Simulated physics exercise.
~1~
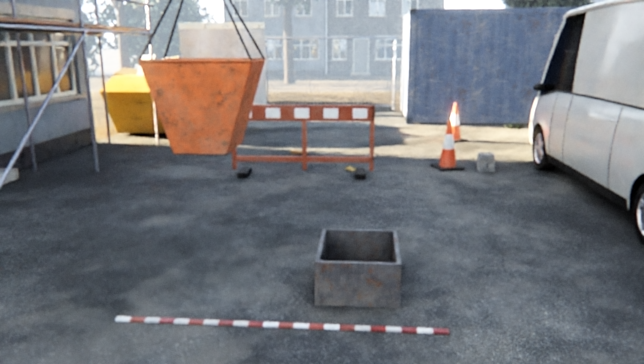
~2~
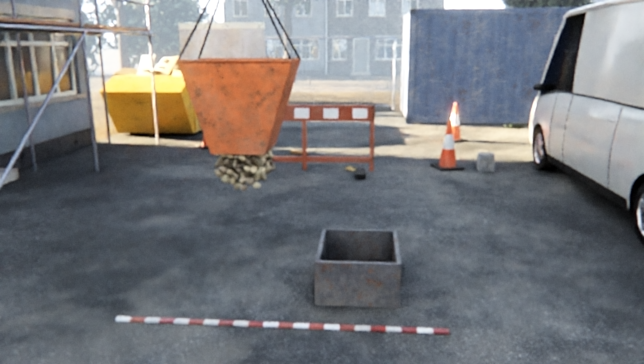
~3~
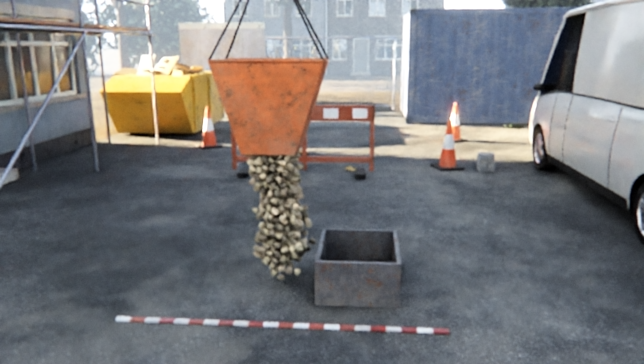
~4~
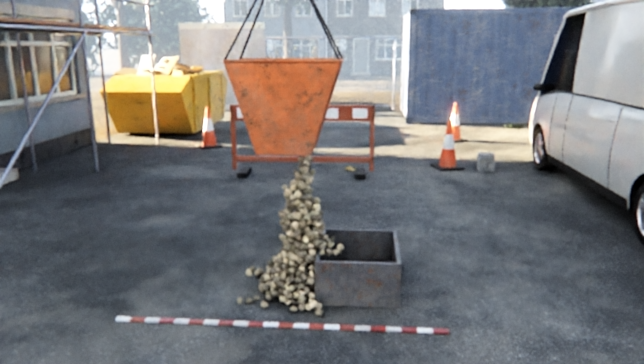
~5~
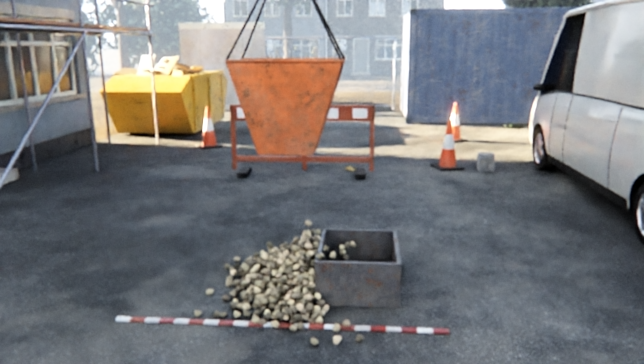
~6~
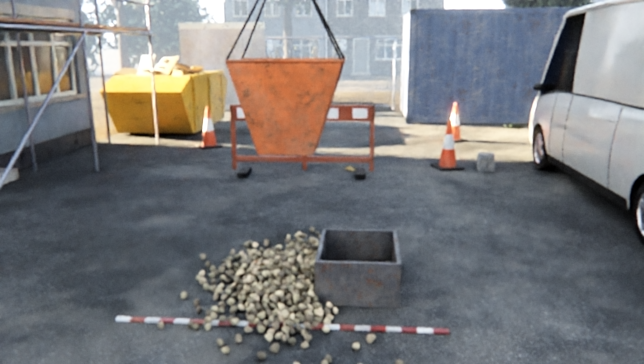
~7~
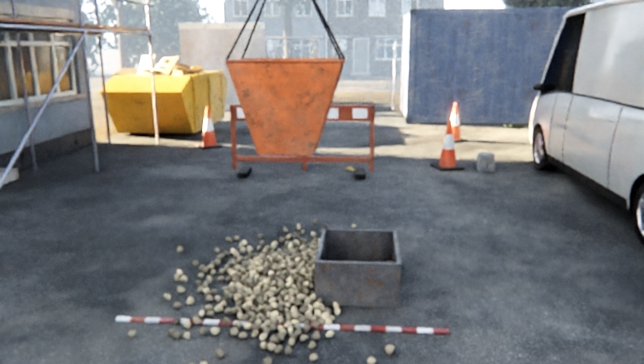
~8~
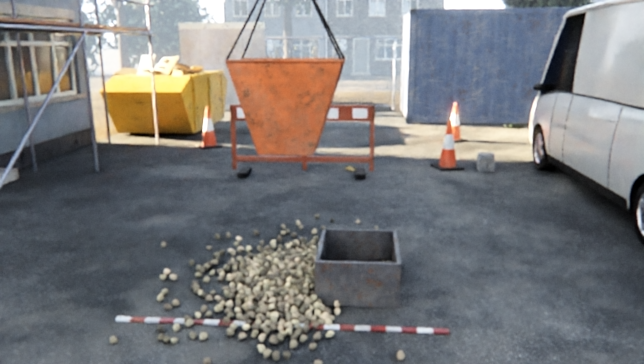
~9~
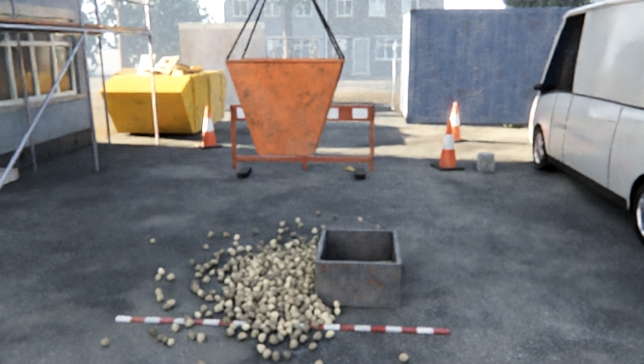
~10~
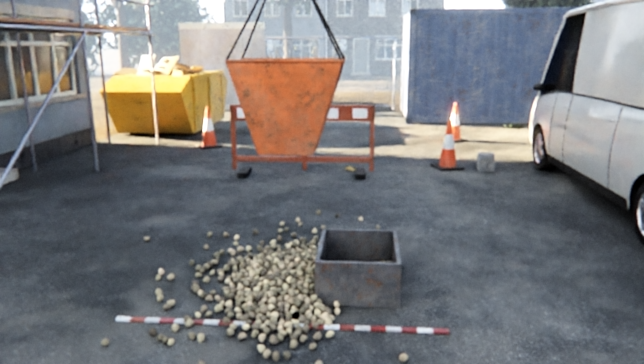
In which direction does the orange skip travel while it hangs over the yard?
It travels to the right, then comes to a stop and hangs still.
